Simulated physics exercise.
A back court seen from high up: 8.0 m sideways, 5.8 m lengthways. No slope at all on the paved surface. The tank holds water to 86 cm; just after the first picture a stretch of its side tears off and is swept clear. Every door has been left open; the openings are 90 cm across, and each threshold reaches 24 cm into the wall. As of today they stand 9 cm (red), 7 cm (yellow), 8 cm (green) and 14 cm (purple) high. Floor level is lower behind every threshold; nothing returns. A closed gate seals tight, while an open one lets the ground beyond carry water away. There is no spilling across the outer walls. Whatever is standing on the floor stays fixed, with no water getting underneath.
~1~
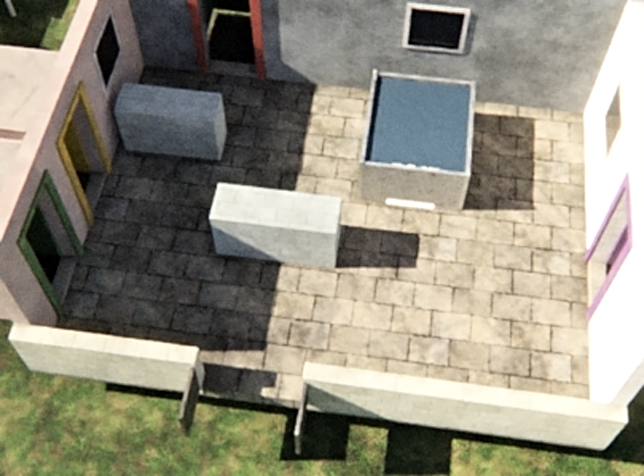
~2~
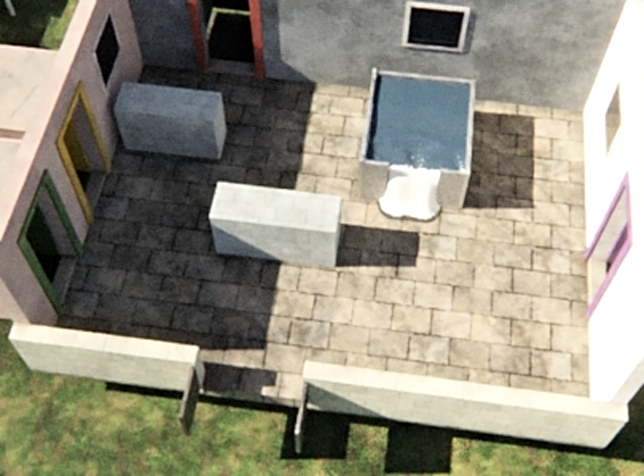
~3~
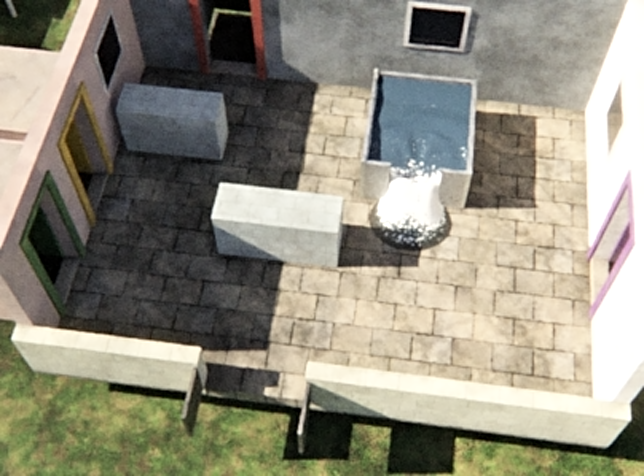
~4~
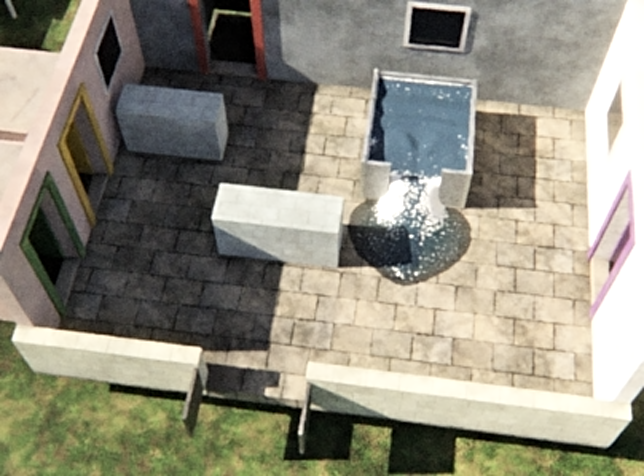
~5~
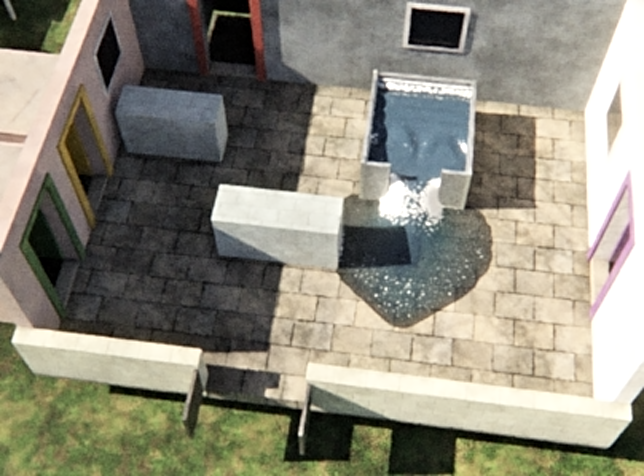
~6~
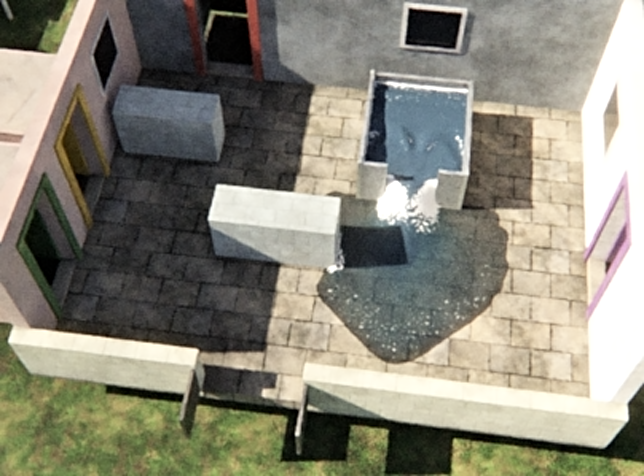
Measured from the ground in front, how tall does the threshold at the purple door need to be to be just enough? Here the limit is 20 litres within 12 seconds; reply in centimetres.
It needs to be about 5.5 cm tall.
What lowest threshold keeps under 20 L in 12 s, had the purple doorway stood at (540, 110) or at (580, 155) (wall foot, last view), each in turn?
In turn: About 9.5 cm, about 7.5 cm.
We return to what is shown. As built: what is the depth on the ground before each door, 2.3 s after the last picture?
Lab note, depth in cm: Red 0; yellow 0; green 0; purple 4.
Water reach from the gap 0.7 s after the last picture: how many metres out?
4.0 metres.
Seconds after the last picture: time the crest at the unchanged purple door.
Around 2.8 s, give or take.
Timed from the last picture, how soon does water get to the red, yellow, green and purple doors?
Red = 8.5 s, yellow = 2.8 s, green = 3.4 s, purple = 0.9 s.
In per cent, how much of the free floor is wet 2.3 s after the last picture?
Close to 35 per cent is wet.
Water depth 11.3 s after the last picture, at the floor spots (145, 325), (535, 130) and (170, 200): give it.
Respectively 5 cm, 8 cm and 4 cm.
Then, 0.7 s after the last picture water covers 30 % of the floor, deepest (39 cm) near (405, 212); it has not reached the purple door.
Then, 2.3 s after the last picture water covers 35 % of the floor, deepest (28 cm) near (588, 422); 4 cm at the purple door, 0 litres in over its 14 cm threshold.
Then, 11.3 s after the last picture water covers 95 % of the floor, deepest (10 cm) near (549, 246); 5 cm at the purple door, 0 litres in over its 14 cm threshold.
At the purple door as built, the water peaked near 10 cm, 2.7 s after the last picture.
Run again over the same 12 s with other heights there, 31 litres in over 4.5 cm, 13 litres over 6 cm. The limit of 20 litres is kept from about 5.5 cm up.
